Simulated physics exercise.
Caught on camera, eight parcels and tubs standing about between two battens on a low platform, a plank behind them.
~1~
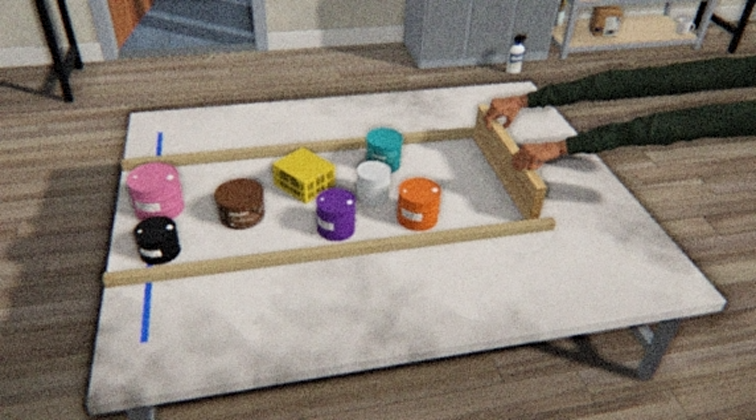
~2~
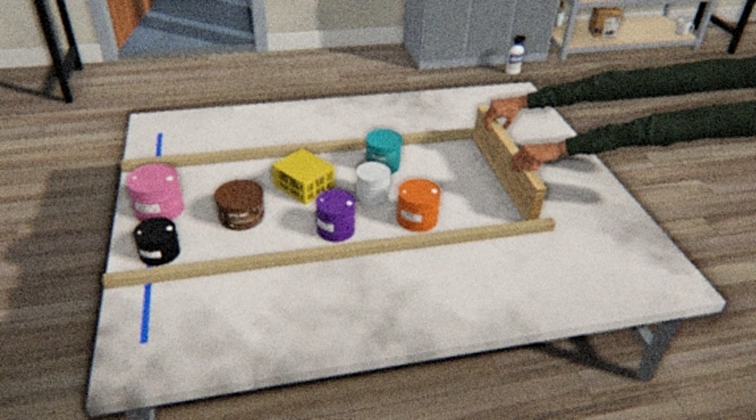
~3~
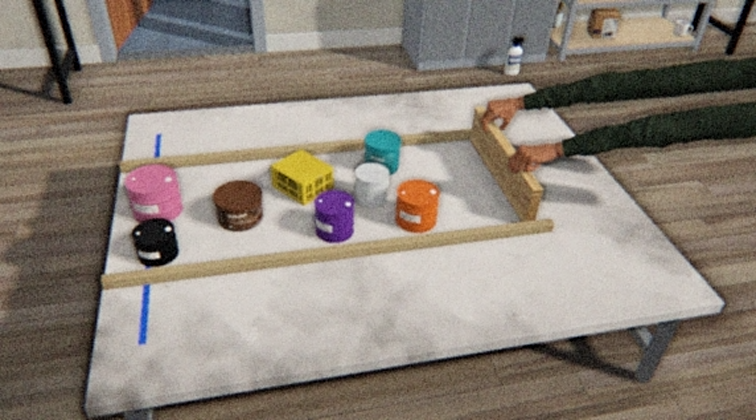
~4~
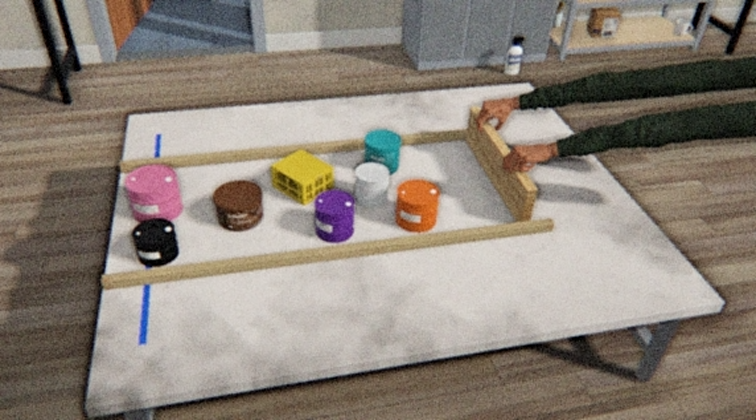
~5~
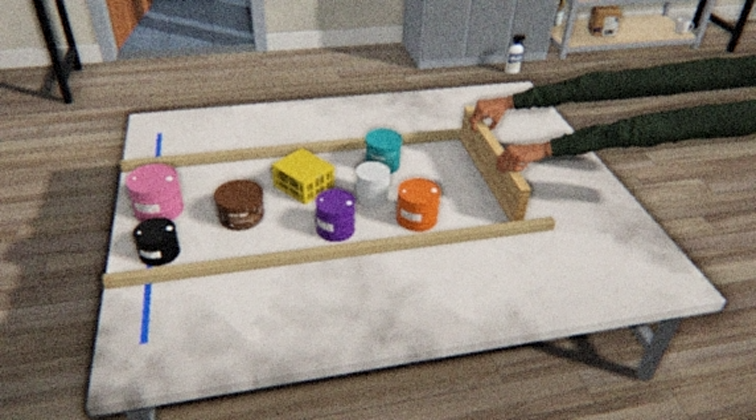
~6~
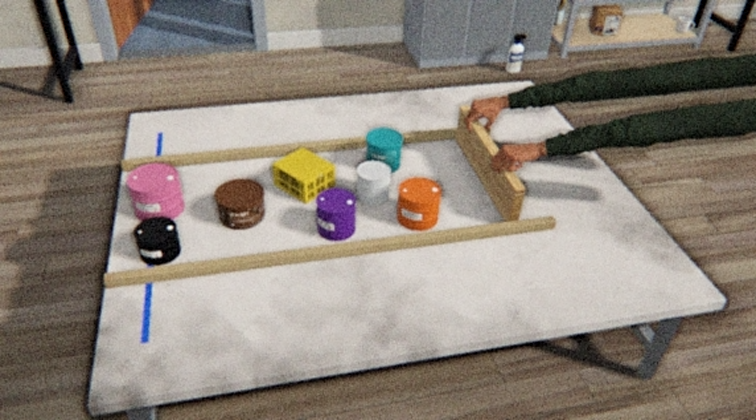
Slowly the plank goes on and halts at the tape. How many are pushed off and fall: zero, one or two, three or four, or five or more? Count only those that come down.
As it turns out, the number that fall off is five or more.
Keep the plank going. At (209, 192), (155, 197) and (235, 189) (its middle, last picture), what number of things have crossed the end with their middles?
The counts: 2, 5 and 0.
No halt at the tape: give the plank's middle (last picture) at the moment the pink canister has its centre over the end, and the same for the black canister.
Near (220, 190) and (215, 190).
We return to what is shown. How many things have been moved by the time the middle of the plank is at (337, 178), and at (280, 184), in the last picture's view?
By then 5, and 6.
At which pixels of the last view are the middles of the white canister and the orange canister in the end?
The white canister stops around (132, 213); the orange canister around (124, 239).
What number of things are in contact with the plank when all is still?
That makes 3.
A little later, none off yet; pink canister at rest near (157, 193); black canister at rest near (158, 241); brown pail at rest near (241, 204).
Next, none off yet; pink canister at rest near (157, 193); black canister at rest near (158, 241); brown pail shifted a little near (233, 207).
Later still, none off yet; pink canister shifted about its own width near (115, 196); black canister shifted about its own width near (117, 244); brown pail shifted well along near (161, 219).
When it is over, the number that fall off is five or more; down, purple canister, yellow crate, brown pail, black canister and pink canister.
